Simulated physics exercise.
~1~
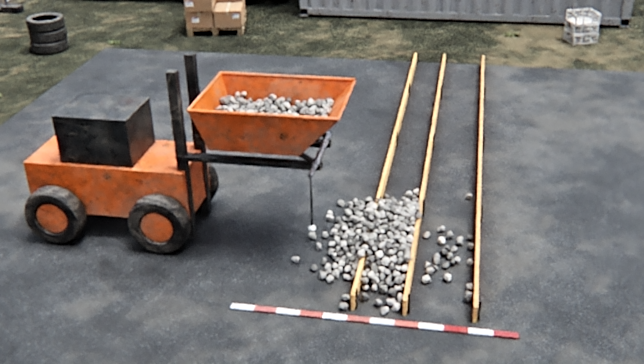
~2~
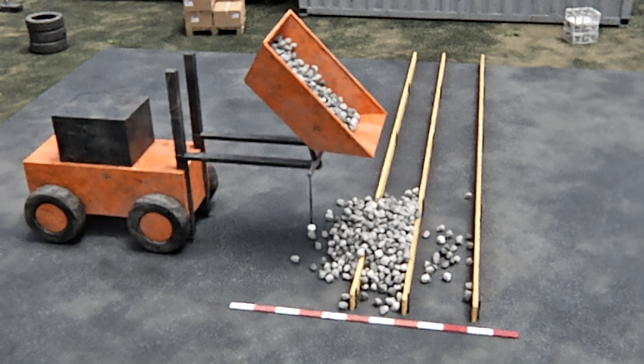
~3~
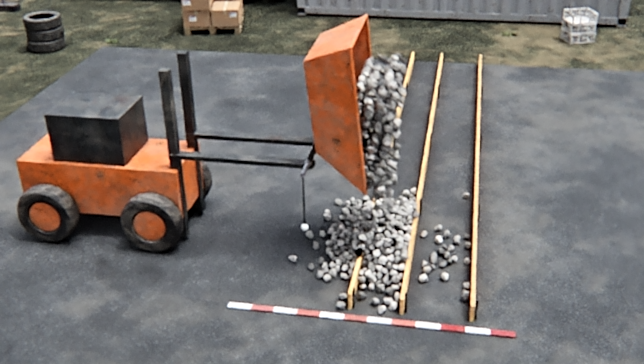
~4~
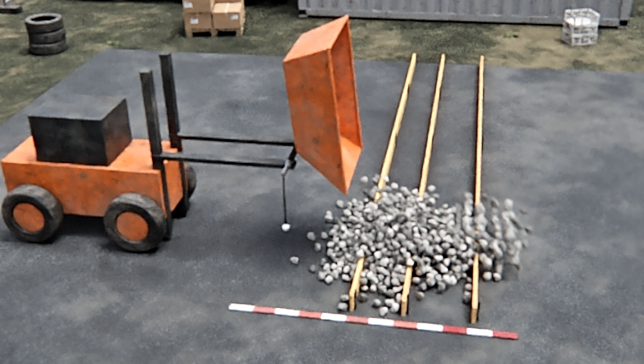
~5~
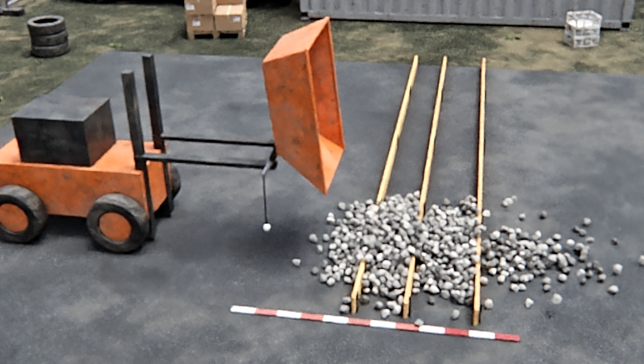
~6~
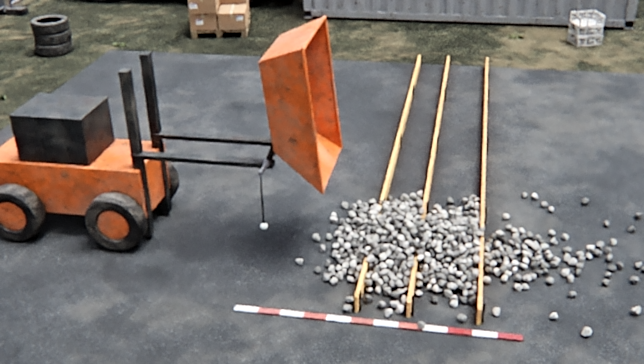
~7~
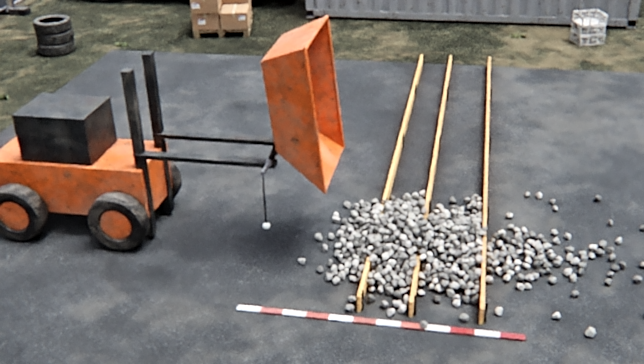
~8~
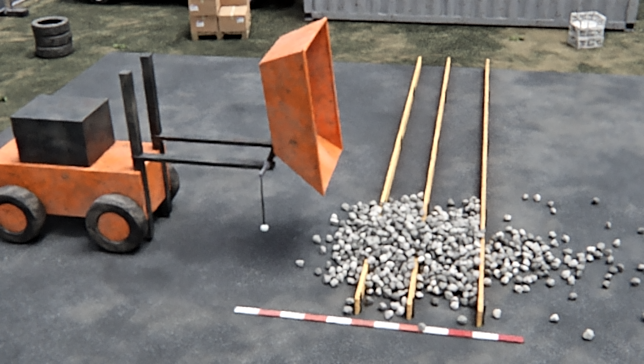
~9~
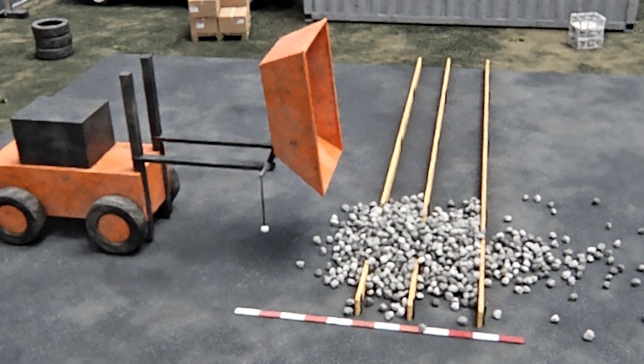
The video shows an orange fork truck tipping its skip of grey stones onto an existing pile across wooden planks, then backing left as they pour out. The stones spread over the planks and scatter to the right, then lie still beside the raised, empty skip.
